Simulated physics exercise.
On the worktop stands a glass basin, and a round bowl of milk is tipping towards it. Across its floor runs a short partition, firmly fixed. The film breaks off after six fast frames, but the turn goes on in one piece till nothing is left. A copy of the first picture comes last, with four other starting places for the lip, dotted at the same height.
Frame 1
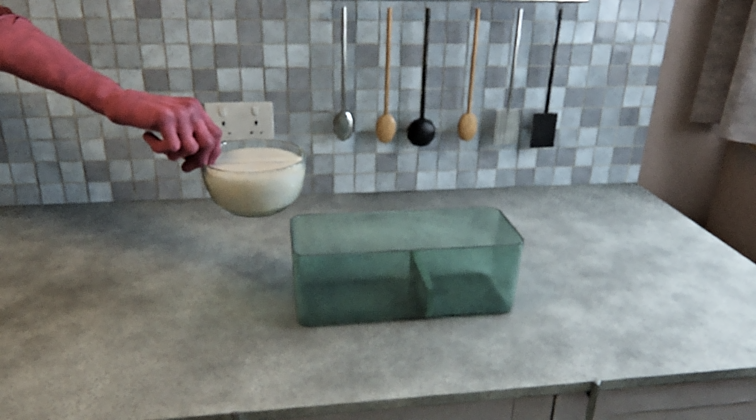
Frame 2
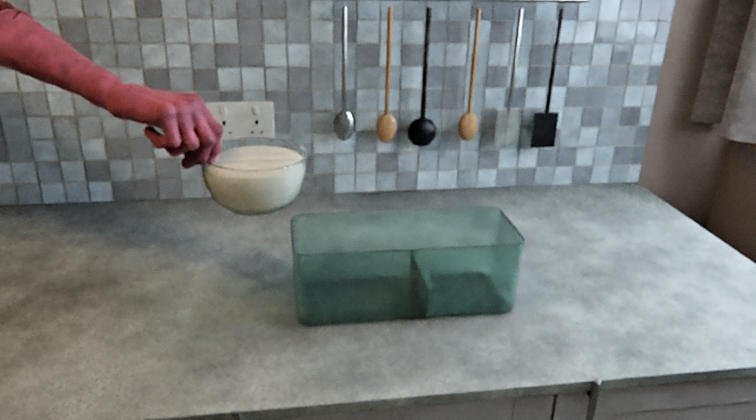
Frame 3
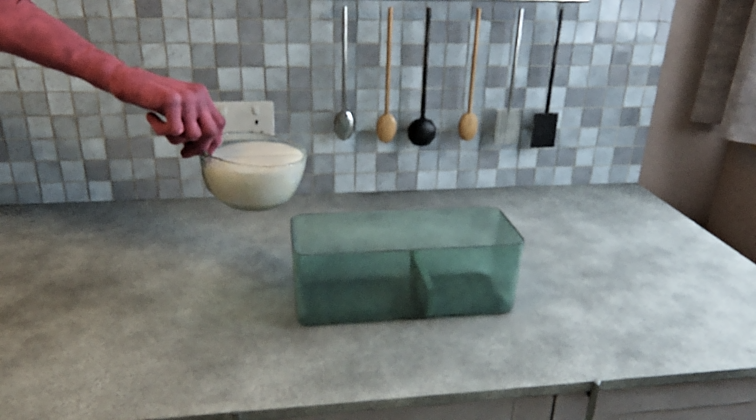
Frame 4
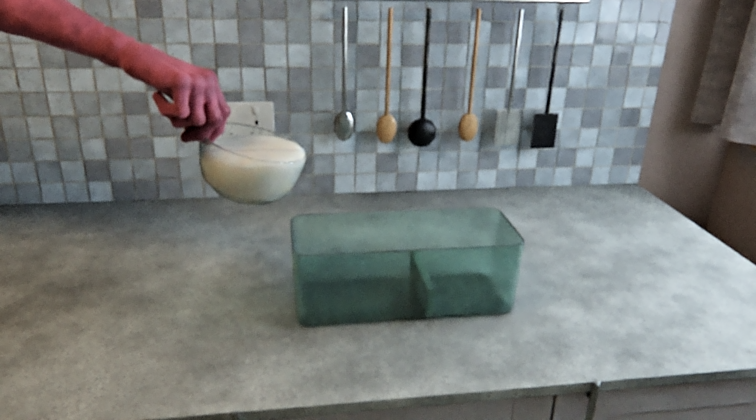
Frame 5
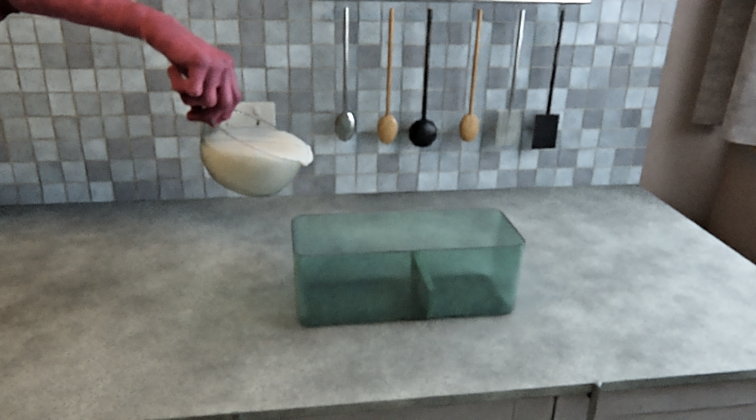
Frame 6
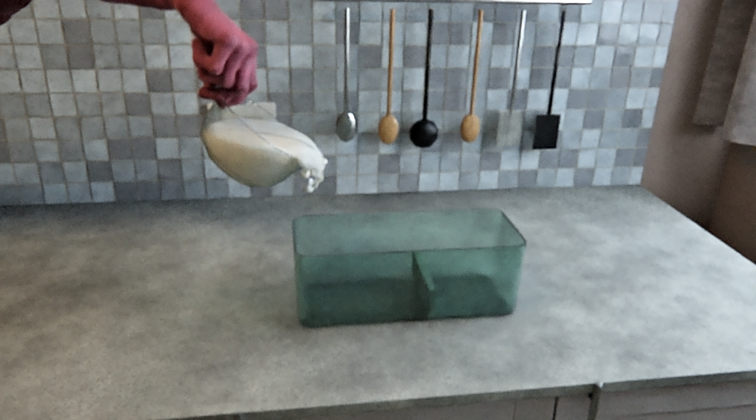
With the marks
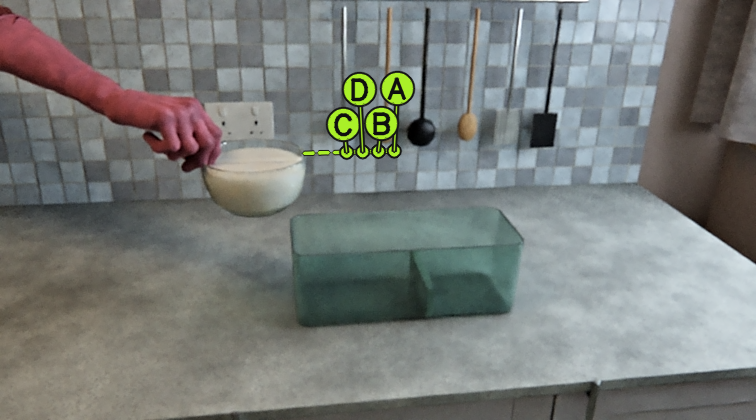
At the start, a hand at the left holds a clear round bowl of milk upright above a worktop, near a glass basin with a short partition. The hand then tilts the bowl gradually to the right, the milk reaches the lip, and a short, lumpy-looking stream emerges over the edge.
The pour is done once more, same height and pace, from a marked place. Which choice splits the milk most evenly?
Go for C.
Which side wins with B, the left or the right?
The right one.
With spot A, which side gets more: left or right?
The right side.
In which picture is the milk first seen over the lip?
Picture 4.
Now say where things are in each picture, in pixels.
Upright, lip at (304, 153); basin from (297, 323) to (512, 308); top of the wall at (422, 268); nothing has left yet, in the first frame.
Upright, lip at (305, 152); nothing has left yet, in the second frame.
Tipped about 7°, lip at (304, 152); nothing has left yet, in the third frame.
Tipped about 15°, lip at (305, 153); milk is over the lip, down to (305, 153), in the fourth frame.
Tipped about 26°, lip at (306, 153); milk is over the lip, down to (309, 159), in the fifth frame.
Tipped about 39°, lip at (307, 154); milk is over the lip, down to (309, 189), in the sixth frame.
On the marked copy, A at (394, 150); B at (378, 151); C at (346, 152); D at (362, 151).
If A is chosen, about 9 % ends left of the wall and 89 % right of it.
If B is chosen, about 15 % ends left of the wall and 84 % right of it.
If C is chosen, about 44 % ends left of the wall and 55 % right of it.
If D is chosen, about 24 % ends left of the wall and 75 % right of it.
